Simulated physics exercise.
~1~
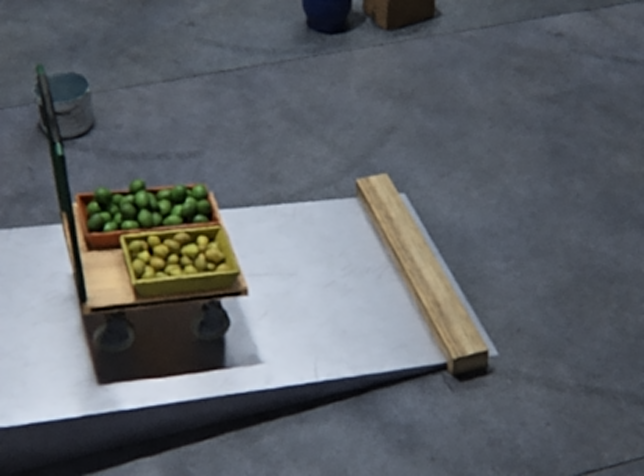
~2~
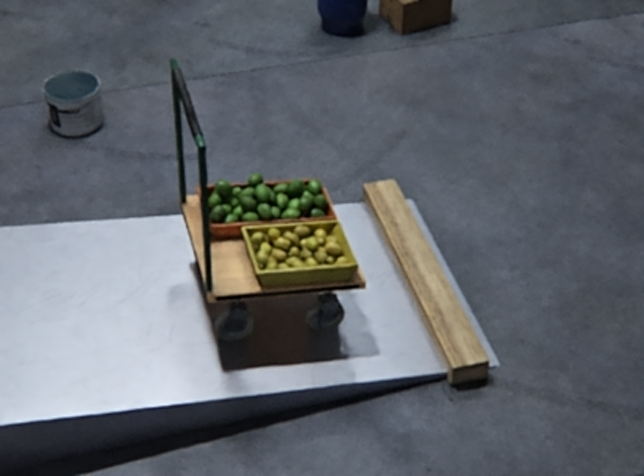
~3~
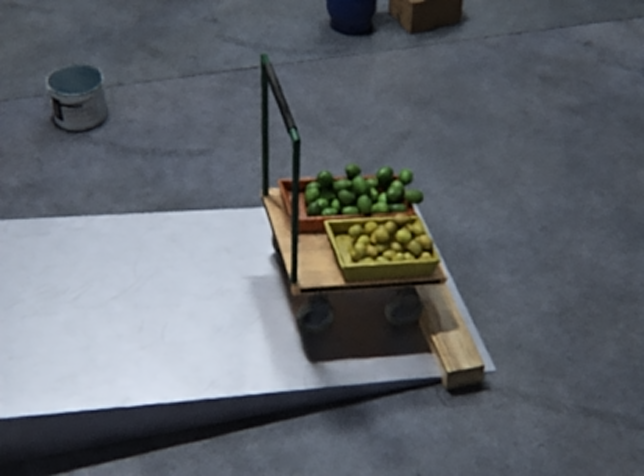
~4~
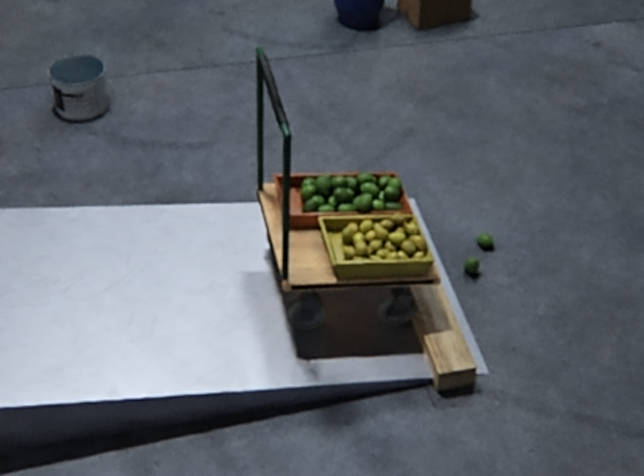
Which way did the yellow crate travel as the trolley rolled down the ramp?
The yellow crate travelled to the right, riding on the trolley towards the wooden beam.
